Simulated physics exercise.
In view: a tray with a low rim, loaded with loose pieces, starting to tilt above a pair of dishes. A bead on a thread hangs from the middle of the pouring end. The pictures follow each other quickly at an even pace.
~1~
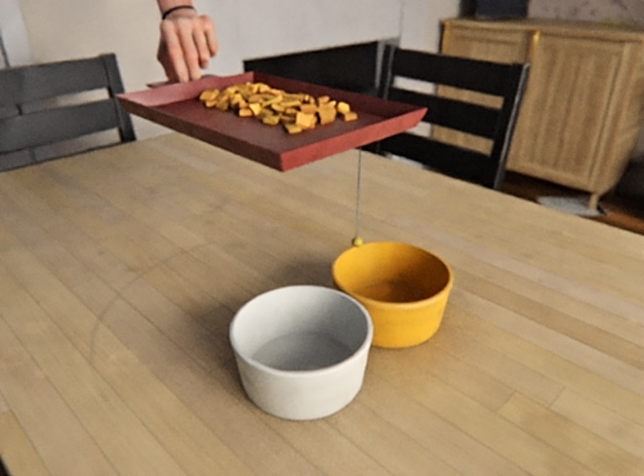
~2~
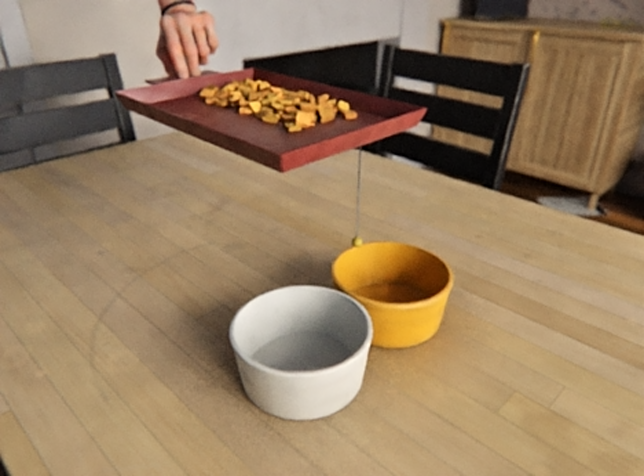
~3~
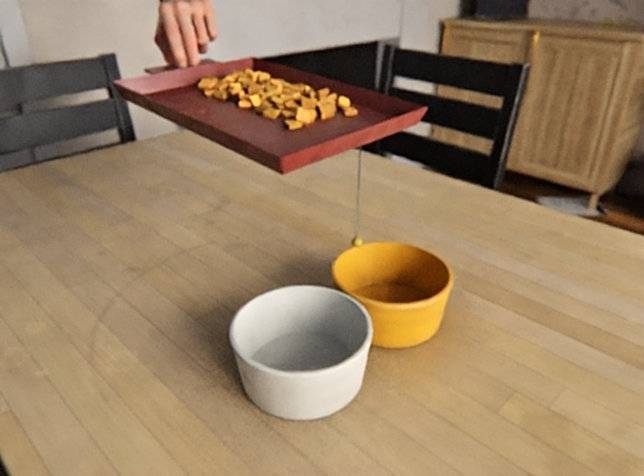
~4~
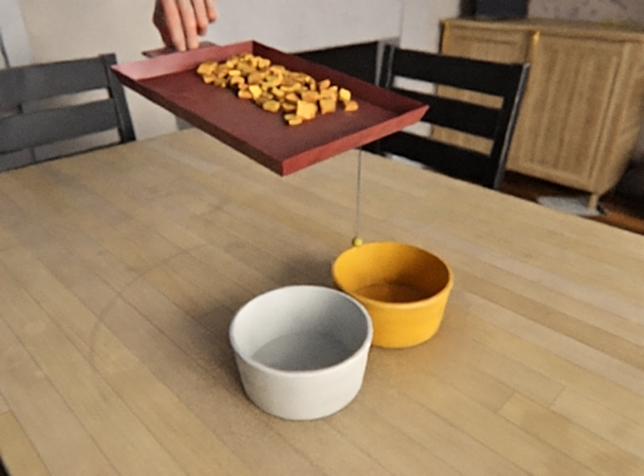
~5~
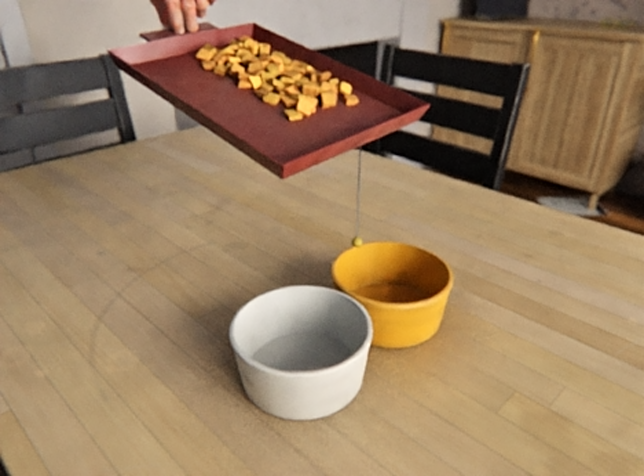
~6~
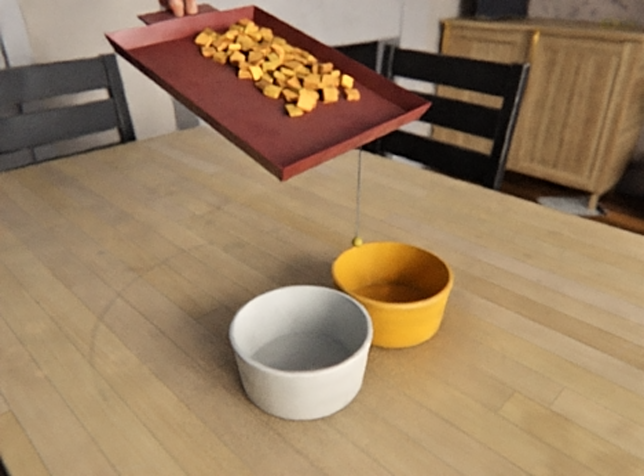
Red tray of golden-brown pieces tilting gradually, a hand raising its far end above a white bowl and a yellow bowl.
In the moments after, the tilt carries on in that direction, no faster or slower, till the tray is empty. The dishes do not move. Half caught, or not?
In the dishes lies the larger part of it.
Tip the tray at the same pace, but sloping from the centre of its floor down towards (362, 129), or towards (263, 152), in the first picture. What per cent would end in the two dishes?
In turn 10 and 40 in a hundred.
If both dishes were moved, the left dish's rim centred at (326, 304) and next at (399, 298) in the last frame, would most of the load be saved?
First over half, then below a half.
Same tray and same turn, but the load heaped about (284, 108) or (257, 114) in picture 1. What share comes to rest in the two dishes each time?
First some 90, then 90 per cent.
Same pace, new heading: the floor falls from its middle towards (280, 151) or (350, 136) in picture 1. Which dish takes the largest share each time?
In turn: The dish on the left; right.
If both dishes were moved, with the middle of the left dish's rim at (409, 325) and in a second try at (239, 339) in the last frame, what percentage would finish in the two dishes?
First some 0, then 80 per cent.
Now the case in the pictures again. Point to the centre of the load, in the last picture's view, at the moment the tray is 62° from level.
Close to (326, 149).
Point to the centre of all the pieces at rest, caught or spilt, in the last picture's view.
Around (331, 352).
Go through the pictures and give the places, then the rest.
The first frame shows corners of the pouring end near (281, 150) and (418, 108), level; middle of the load near (272, 104), cereal squares; left dish near (351, 379); right dish near (438, 313); bead on its thread near (357, 242).
The second frame shows corners of the pouring end near (282, 150) and (418, 108), level; middle of the load near (271, 102).
The third frame shows corners of the pouring end near (282, 153) and (419, 107), tipped barely, lowest at the left corner; middle of the load near (271, 95).
The fourth frame shows corners of the pouring end near (283, 156) and (420, 105), tipped a little, lowest at the left corner; middle of the load near (271, 84).
The fifth frame shows corners of the pouring end near (283, 159) and (421, 103), tipped a little, lowest at the left corner; middle of the load near (272, 73).
The sixth frame shows corners of the pouring end near (284, 163) and (422, 102), tipped clearly, lowest at the left corner; middle of the load near (272, 63); left dish near (351, 379); right dish near (438, 313).
Shortly afterwards, tray tipped steeply; the bulk on the tray; a little in the air.
Next, tray tipped past a quarter turn; a little on the tray; near half in the left dish; near a quarter in the right dish; a little outside both; near a quarter in the air.
Some moments later, tray tipped past a quarter turn; near two thirds in the left dish; near a third in the right dish; a little outside both.
In the end, tray tipped past a quarter turn; near two thirds in the left dish; near a third in the right dish; a little outside both.
